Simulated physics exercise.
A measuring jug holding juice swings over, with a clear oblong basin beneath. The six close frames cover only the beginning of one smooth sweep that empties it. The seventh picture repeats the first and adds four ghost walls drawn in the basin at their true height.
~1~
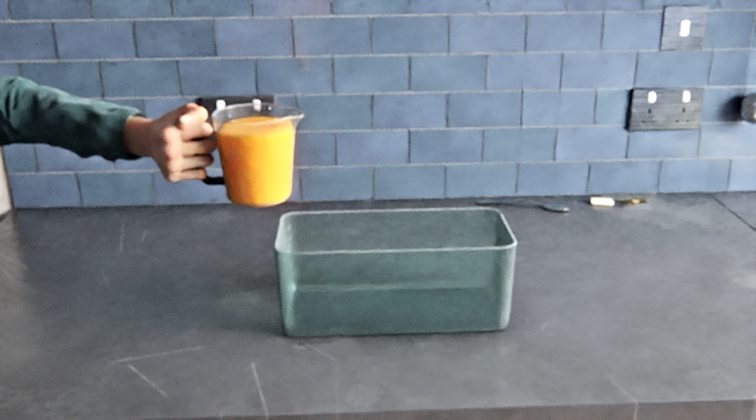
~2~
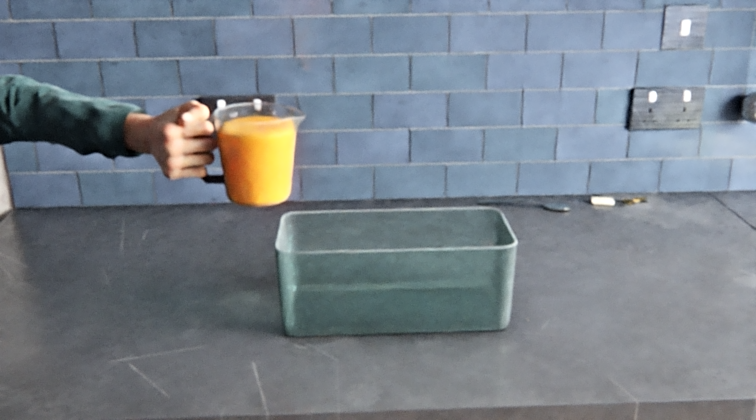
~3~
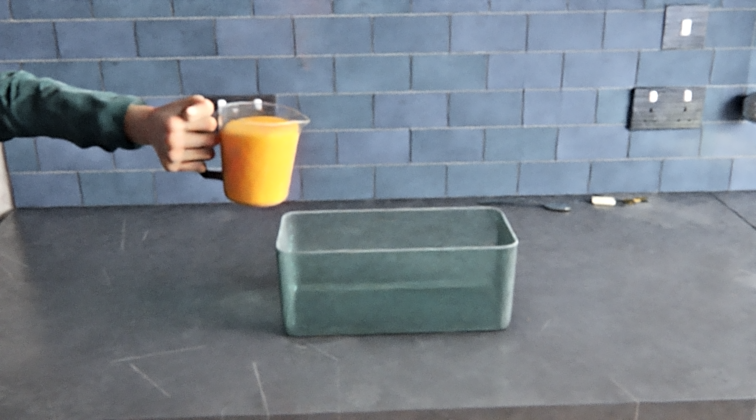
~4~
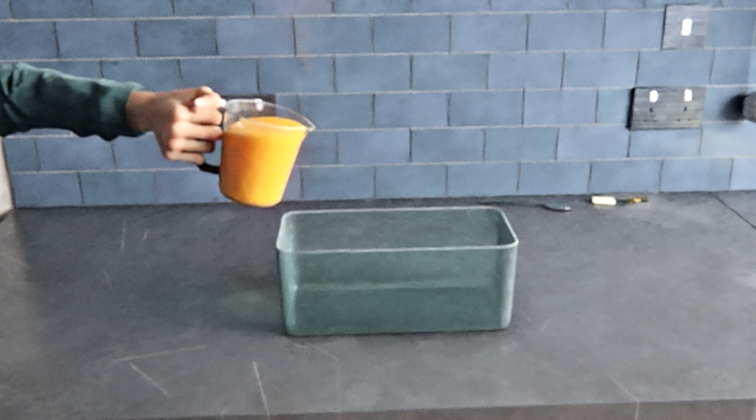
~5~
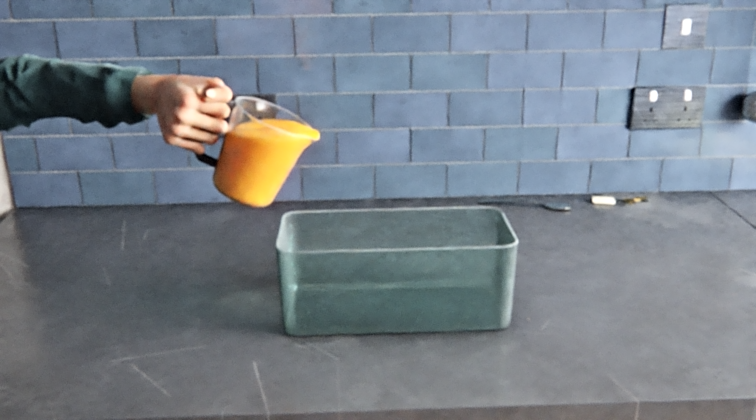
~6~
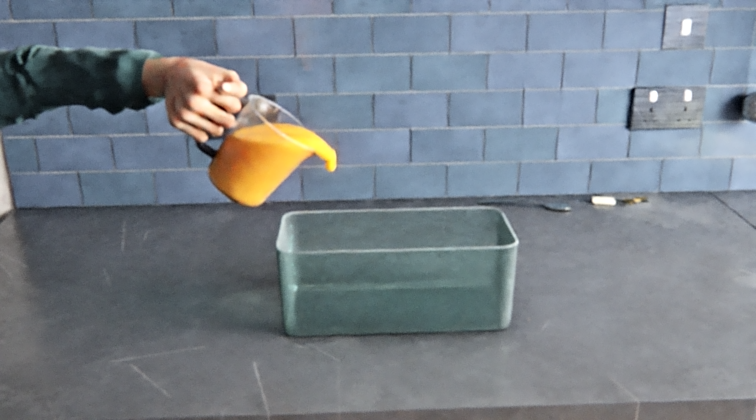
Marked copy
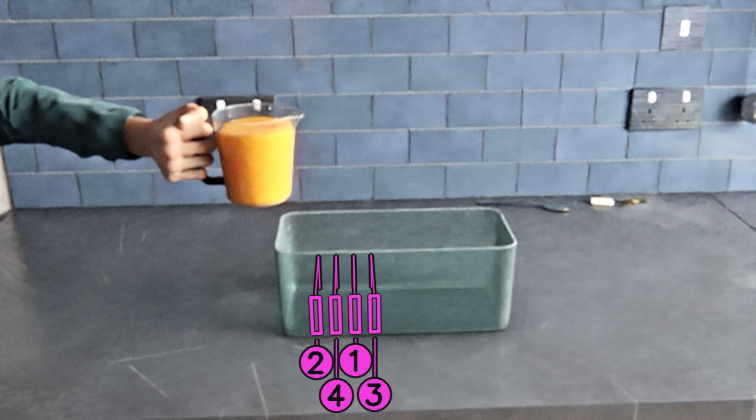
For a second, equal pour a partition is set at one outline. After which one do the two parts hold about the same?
1.
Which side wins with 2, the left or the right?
The right one.
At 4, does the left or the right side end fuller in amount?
The right side.
In magenta, 1 at (355, 338); 2 at (316, 340); 3 at (374, 338); 4 at (336, 339).
With 1, about 47 % ends left of the wall and 53 % right of it.
With 2, about 3 % ends left of the wall and 97 % right of it.
With 3, about 84 % ends left of the wall and 15 % right of it.
With 4, about 17 % ends left of the wall and 83 % right of it.
